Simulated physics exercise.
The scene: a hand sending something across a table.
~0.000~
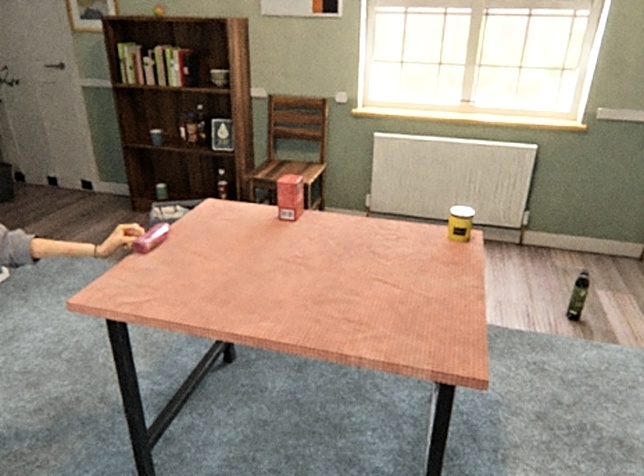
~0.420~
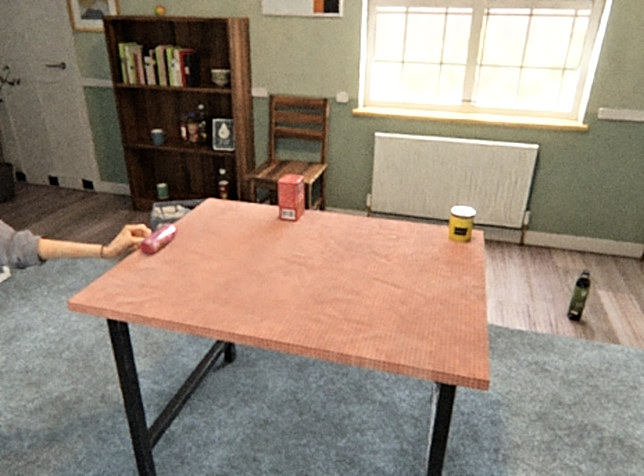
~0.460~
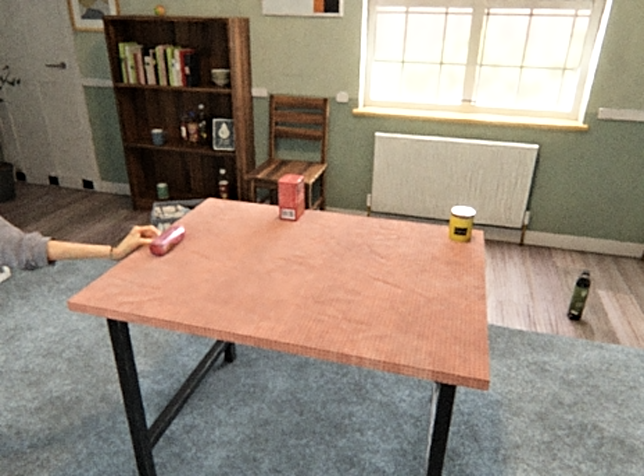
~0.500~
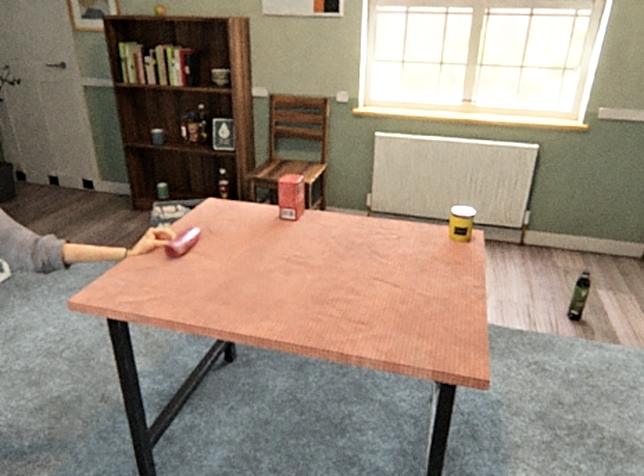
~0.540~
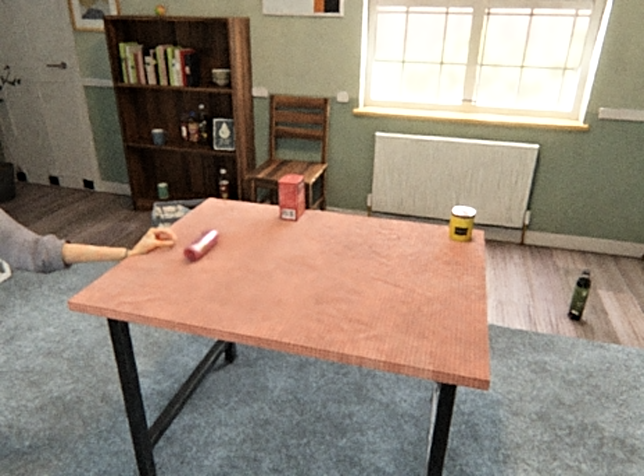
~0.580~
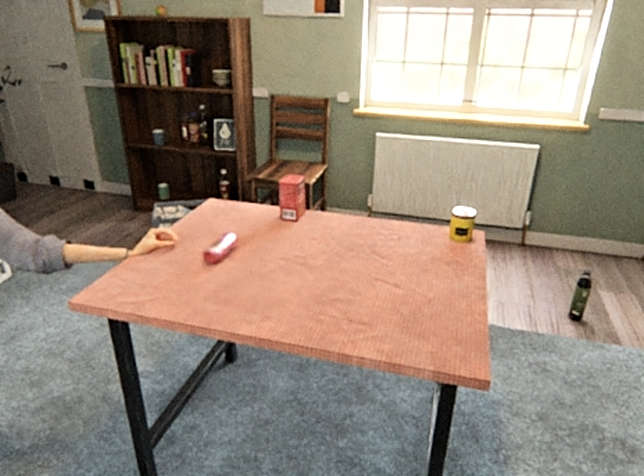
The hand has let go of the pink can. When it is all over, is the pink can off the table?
The pink can falls off the table.
By 0.88 s, pink can moved well along near (367, 269).
By 1.38 s, pink can now off the table.
By 1.88 s, things are still on the move.
When it is over (2.1 s), off the table, pink can.
